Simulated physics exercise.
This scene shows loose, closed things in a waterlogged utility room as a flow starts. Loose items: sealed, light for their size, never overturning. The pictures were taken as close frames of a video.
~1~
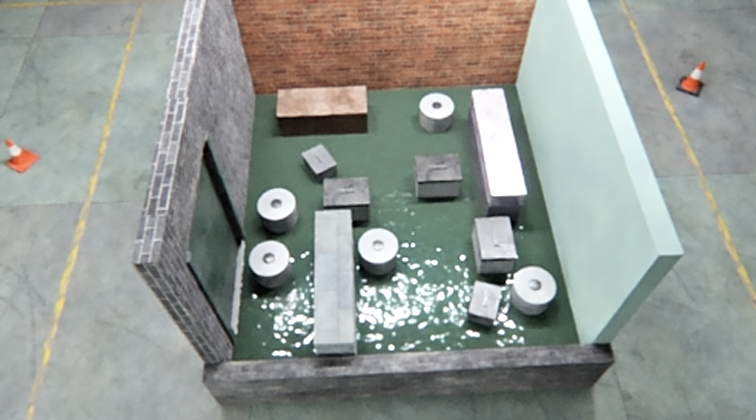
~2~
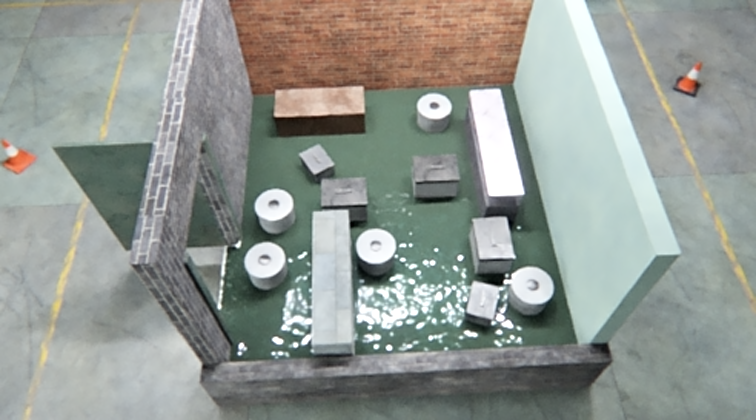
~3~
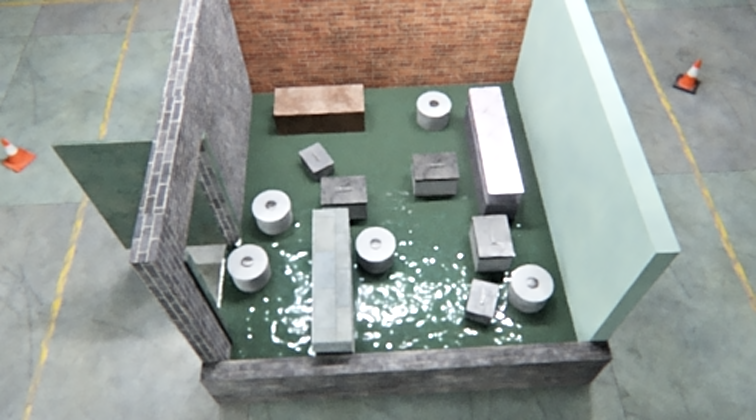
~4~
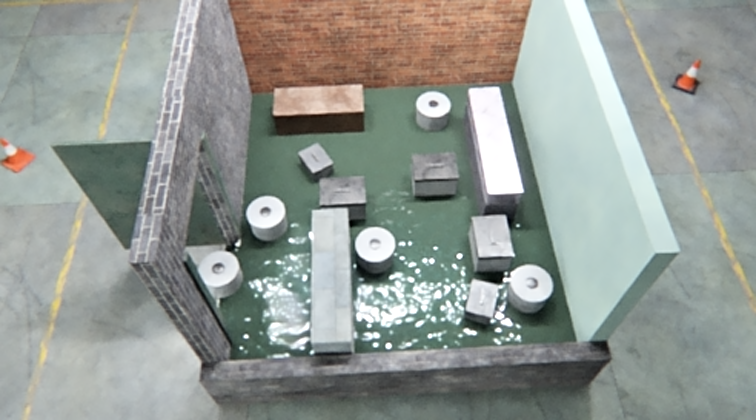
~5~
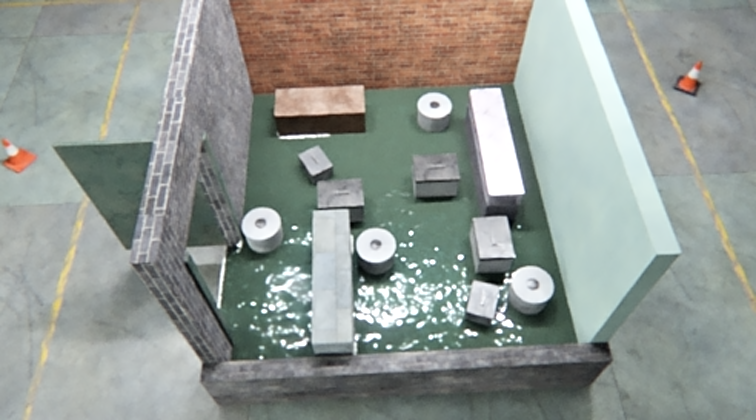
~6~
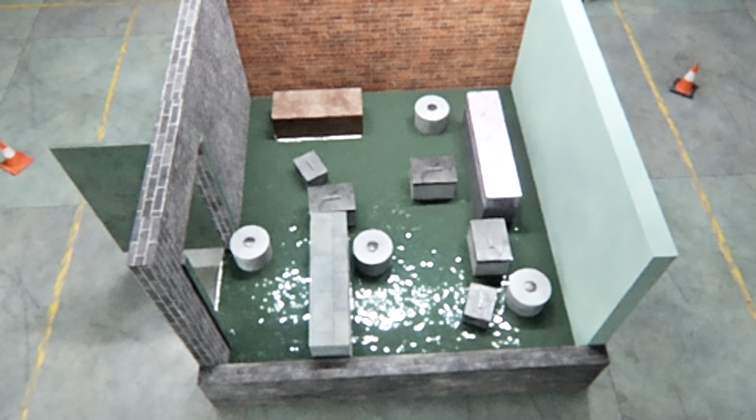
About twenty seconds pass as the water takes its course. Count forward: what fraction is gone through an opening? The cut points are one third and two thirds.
It falls between one third and two thirds.
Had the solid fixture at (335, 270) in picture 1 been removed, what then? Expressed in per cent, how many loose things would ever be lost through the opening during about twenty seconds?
I'd say near 70 out of every hundred.
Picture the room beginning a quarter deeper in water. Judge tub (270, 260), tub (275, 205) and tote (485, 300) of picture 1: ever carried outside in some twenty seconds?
Escapes; escapes; retained.
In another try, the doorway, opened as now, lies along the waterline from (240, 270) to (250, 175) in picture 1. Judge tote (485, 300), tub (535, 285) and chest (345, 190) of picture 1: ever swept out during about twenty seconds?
Okay, so: Never exits for the first, never exits for the second, makes it outside for the third.
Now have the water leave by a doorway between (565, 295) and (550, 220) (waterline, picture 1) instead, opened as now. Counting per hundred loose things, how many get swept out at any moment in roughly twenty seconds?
Around 40 per cent.
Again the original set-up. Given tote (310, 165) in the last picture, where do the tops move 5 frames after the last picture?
Roughly at pixel (281, 186).
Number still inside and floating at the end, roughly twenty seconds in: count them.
Tally at that point: 4.
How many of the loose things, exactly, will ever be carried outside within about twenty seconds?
So the number is 6.
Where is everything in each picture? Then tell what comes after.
In the first picture, a tub at (276, 204), afloat; a chest at (346, 191) floats; 0 of 10 have shifted.
In the second picture, a tub at (274, 205) floats; a chest at (344, 192), afloat; 0 of 10 have shifted.
In the third picture, a tub at (271, 206), afloat, close to its start; a chest at (344, 190) floats; 1 of 10 have shifted.
In the fourth picture, a tub at (266, 212), afloat, close to its start; a chest at (343, 190), afloat; 2 of 10 have shifted.
In the fifth picture, a tub at (261, 223) floats, close to its start; a chest at (340, 193) floats, close to its start; 3 of 10 have shifted.
In the sixth picture, a tub at (250, 242), afloat, a stride from its start; a chest at (331, 198) floats, close to its start; 4 of 10 have shifted.
A moment on, 2 of 10 are out; 8 afloat.
Next, 4 of 10 are out; 6 afloat.
Later, 5 of 10 are out; 5 afloat.
In the end, 6 of 10 are out; 4 afloat.
